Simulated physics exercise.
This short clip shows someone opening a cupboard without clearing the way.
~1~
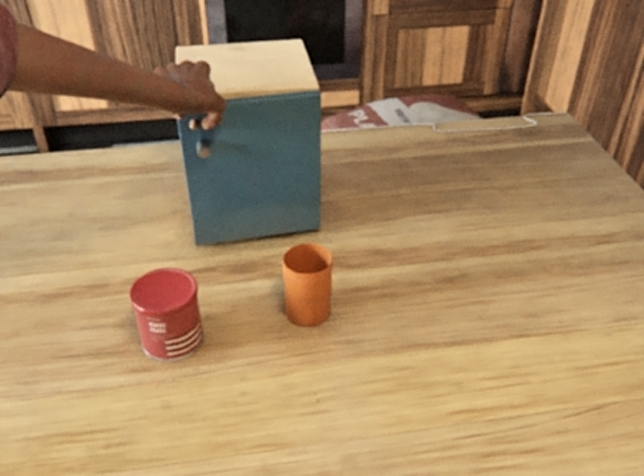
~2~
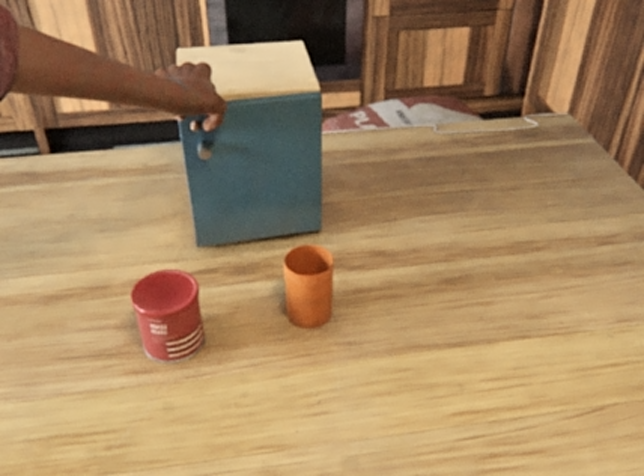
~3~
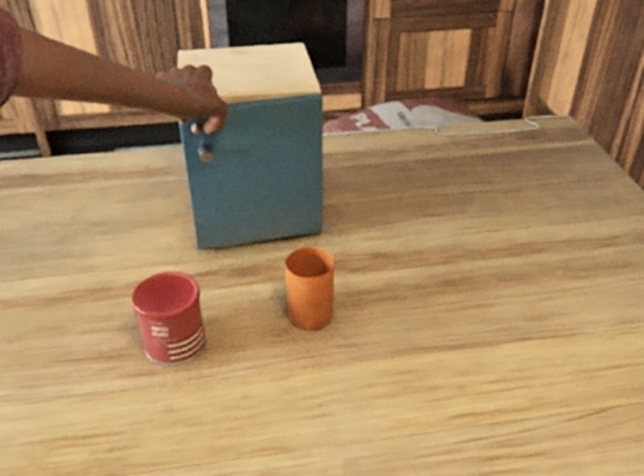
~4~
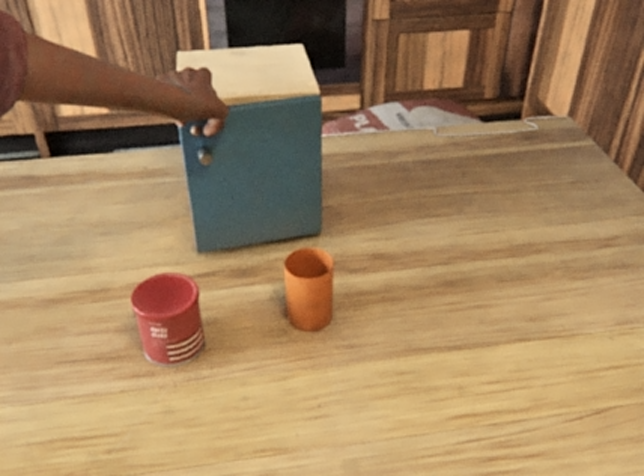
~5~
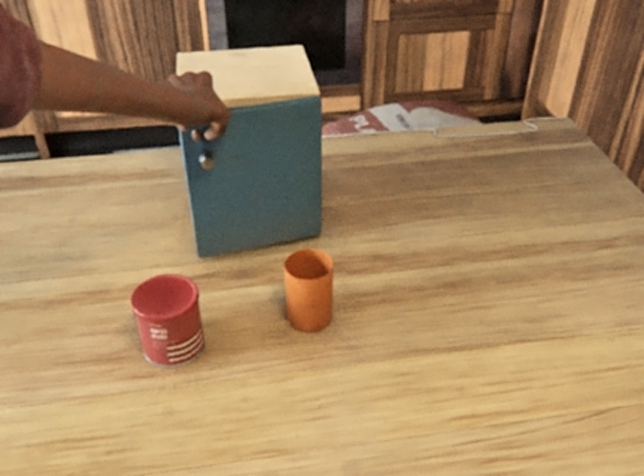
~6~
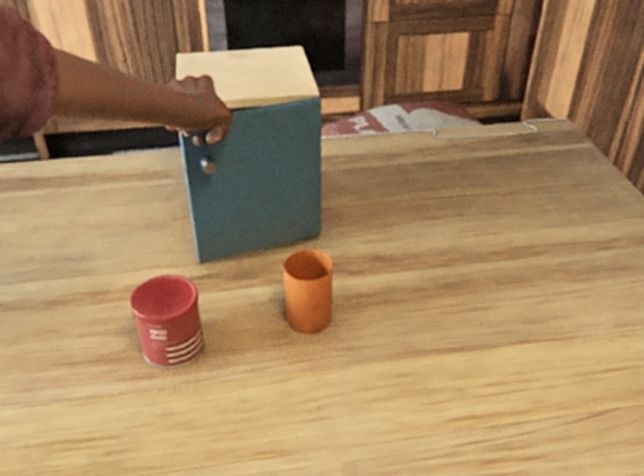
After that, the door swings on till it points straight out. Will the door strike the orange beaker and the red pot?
Result: The orange beaker will be shifted; the red pot will keep its place.
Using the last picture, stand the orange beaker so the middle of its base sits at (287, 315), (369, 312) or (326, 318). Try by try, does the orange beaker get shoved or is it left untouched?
Taking the spots in the order given, the orange beaker takes a hit; goes unhit; takes a hit.
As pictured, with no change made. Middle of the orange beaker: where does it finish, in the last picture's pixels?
Once it all settles, the centre sits at about (369, 295).
Then, 1.34 s after the last picture, door 68° open; orange beaker moved a little near (318, 294); red pot at rest near (169, 322).
Then, 1.64 s after the last picture, door 81° open; orange beaker moved about its own width near (347, 296); red pot at rest near (169, 322).
At rest, the orange beaker gets knocked, near (369, 295); the red pot escapes contact, near (169, 322).
